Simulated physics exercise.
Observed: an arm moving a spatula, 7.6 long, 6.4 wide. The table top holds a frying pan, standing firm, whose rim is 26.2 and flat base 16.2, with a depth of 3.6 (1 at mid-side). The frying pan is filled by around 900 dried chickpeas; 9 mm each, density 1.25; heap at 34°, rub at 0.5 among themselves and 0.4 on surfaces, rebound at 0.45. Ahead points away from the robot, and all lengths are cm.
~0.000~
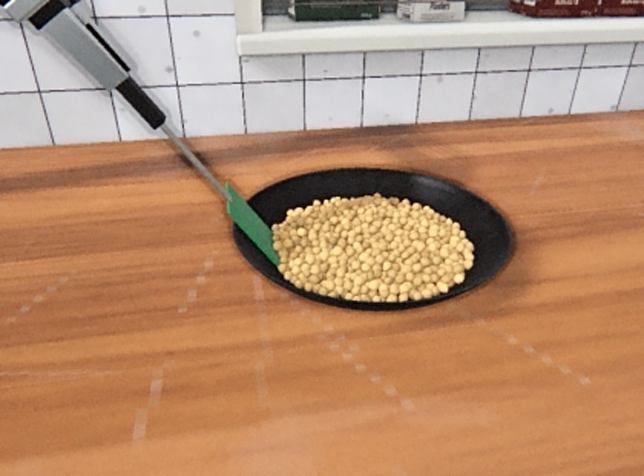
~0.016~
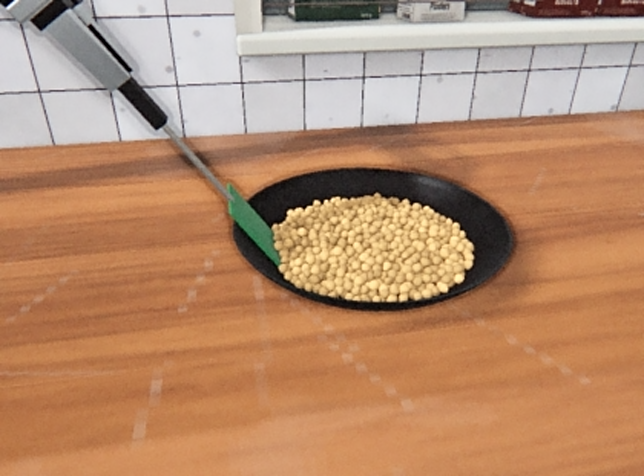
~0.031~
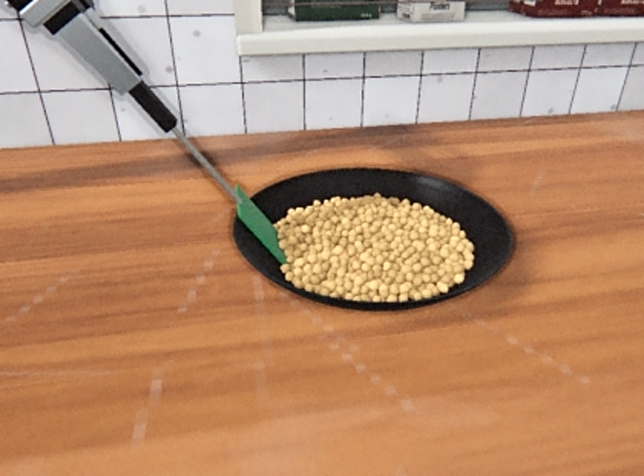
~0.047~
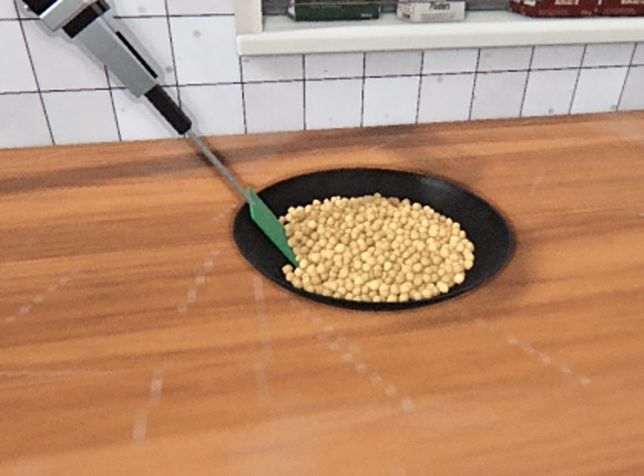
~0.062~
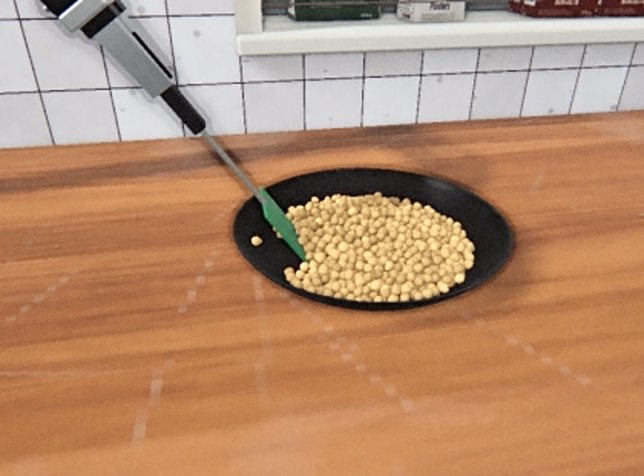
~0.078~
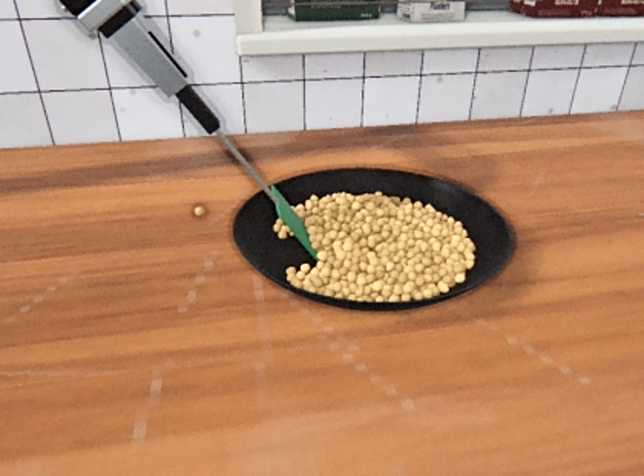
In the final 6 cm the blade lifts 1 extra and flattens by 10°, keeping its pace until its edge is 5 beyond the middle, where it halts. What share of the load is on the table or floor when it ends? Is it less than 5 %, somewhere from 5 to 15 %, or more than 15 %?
It is less than 5 %.
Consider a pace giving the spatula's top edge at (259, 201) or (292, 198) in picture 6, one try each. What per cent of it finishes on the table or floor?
Some 0 and 0 per cent.
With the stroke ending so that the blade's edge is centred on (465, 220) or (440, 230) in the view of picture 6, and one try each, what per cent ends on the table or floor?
25 % and 5 %.
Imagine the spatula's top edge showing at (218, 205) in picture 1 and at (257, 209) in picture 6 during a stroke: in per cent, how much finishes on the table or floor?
Some 0 per cent.
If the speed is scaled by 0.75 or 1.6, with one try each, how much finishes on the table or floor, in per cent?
Close to 0 and 5 percent respectively.
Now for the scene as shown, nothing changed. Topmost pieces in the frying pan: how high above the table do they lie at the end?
It reaches about 5.0 cm.
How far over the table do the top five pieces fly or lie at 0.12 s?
I'd put it close to 7 cm.
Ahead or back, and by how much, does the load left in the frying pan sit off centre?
3.5 cm ahead.
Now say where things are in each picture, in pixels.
The first picture shows spatula top edge at (228, 197), sloping 56°; upper third of the load around (370, 236), from x 275 to 470, top at y 200; 900 in the frying pan.
The second picture shows spatula top edge at (229, 197), sloping 56°; upper third of the load around (370, 236), from x 275 to 470, top at y 200.
The third picture shows spatula top edge at (238, 200), sloping 56°; upper third of the load around (368, 236), from x 275 to 470, top at y 200.
The fourth picture shows spatula top edge at (250, 201), sloping 56°; upper third of the load around (363, 234), from x 275 to 470, top at y 200.
The fifth picture shows spatula top edge at (263, 201), sloping 56°; upper third of the load around (365, 232), from x 255 to 470, top at y 195.
The sixth picture shows spatula top edge at (276, 200), sloping 56°; upper third of the load around (366, 231), from x 200 to 470, top at y 195; 899 in the frying pan, 1 on the blade or in flight.
By 0.12 s, sloping 56°, highest piece 16 above the table; 899 in the frying pan, 1 on the blade or in flight.
By 0.17 s, sloping 51°, highest piece 23 above the table; 899 in the frying pan, 1 on the blade or in flight.
By 0.39 s, sloping 46°, highest piece 27 above the table; 899 in the frying pan, 1 on the blade or in flight.
By 1.44 s, sloping 46°, highest piece 4 above the table; 899 in the frying pan, 1 on the table or floor.
Final count, 899 in the frying pan, 1 on the table or floor. That is 0 % on the table or floor.
